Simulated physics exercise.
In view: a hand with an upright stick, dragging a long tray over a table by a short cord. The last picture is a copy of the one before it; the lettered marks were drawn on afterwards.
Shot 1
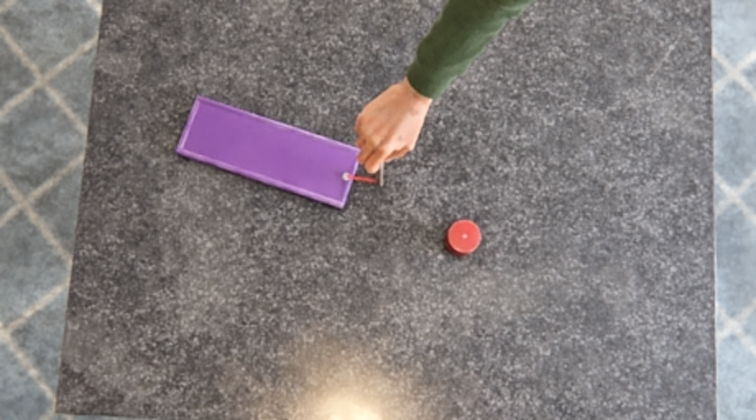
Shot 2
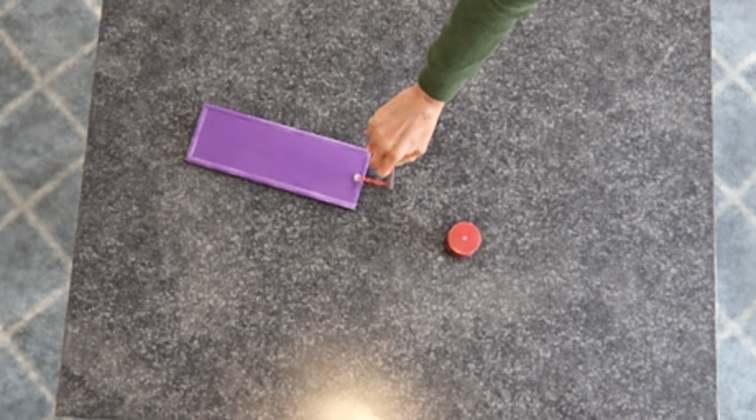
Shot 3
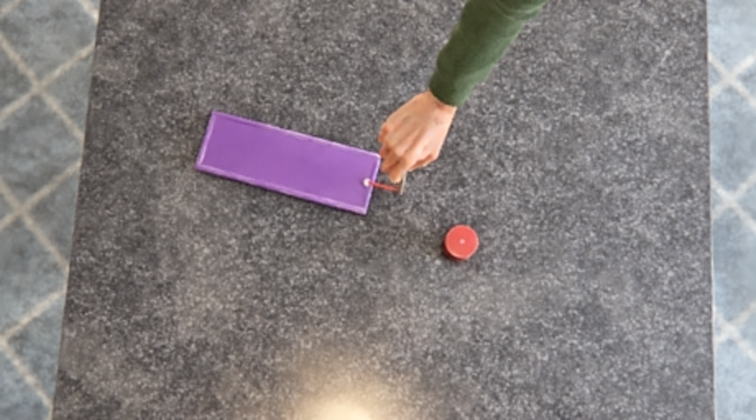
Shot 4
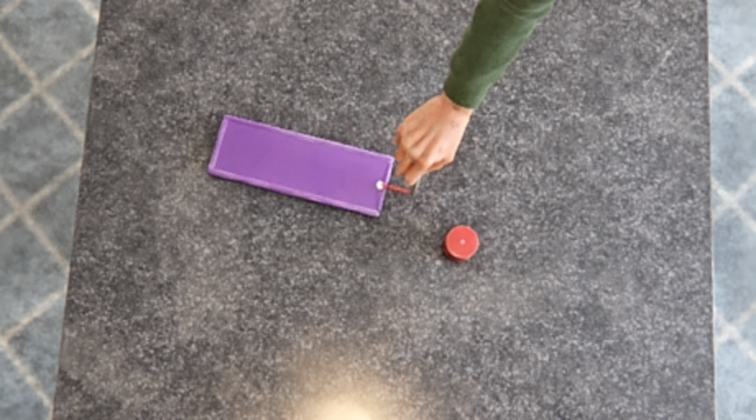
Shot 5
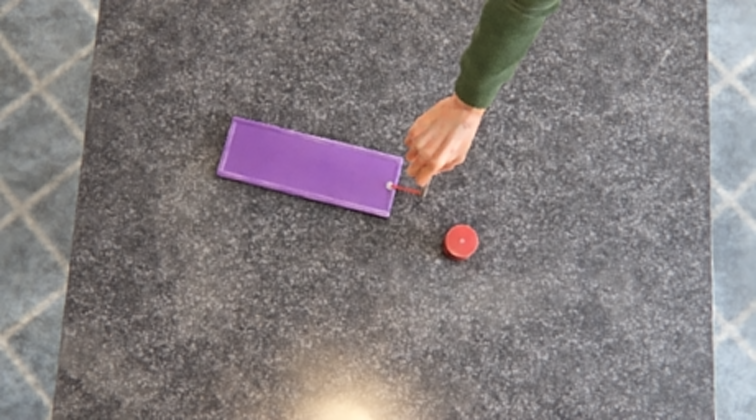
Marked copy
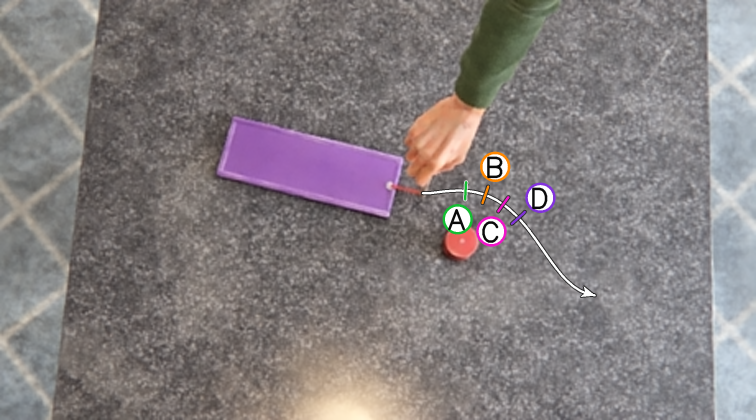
A hand in a green sleeve, gripping a small upright stick, drags a long purple tray by a short red cord across a speckled dark grey table, seen from above. The tray slides slowly rightward and slightly down, its angle barely changing. A round red tin sits to the right, apart from the tray and nearly unmoving, with patterned blue-grey flooring visible beyond the table's sides.
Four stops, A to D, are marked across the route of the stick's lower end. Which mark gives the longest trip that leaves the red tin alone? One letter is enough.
It can go as far as C.
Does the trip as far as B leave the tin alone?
Yes.
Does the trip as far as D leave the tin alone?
No.
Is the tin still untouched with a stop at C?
Yes.
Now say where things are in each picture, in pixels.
The first frame shows purple tray (269, 151); red tin (463, 239).
The second frame shows purple tray (278, 155); red tin (463, 241).
The third frame shows purple tray (288, 162); red tin (460, 244).
The fourth frame shows purple tray (300, 165); red tin (460, 244).
The fifth frame shows purple tray (310, 166); red tin (460, 243).
On the copy, A at (465, 191); B at (485, 195); C at (503, 205); D at (518, 218); the route from (423, 193) via (520, 220) to (595, 295).
On C. First, foot of the stick (453, 191), middle of the tray (338, 171).
Then, foot of the stick (480, 194), middle of the tray (365, 175).
Finally, foot of the stick (503, 205), middle of the tray (389, 180); nothing has been touched.
By contrast, A is safe but short; B is safe but short; D is too far, the tin has been hit.
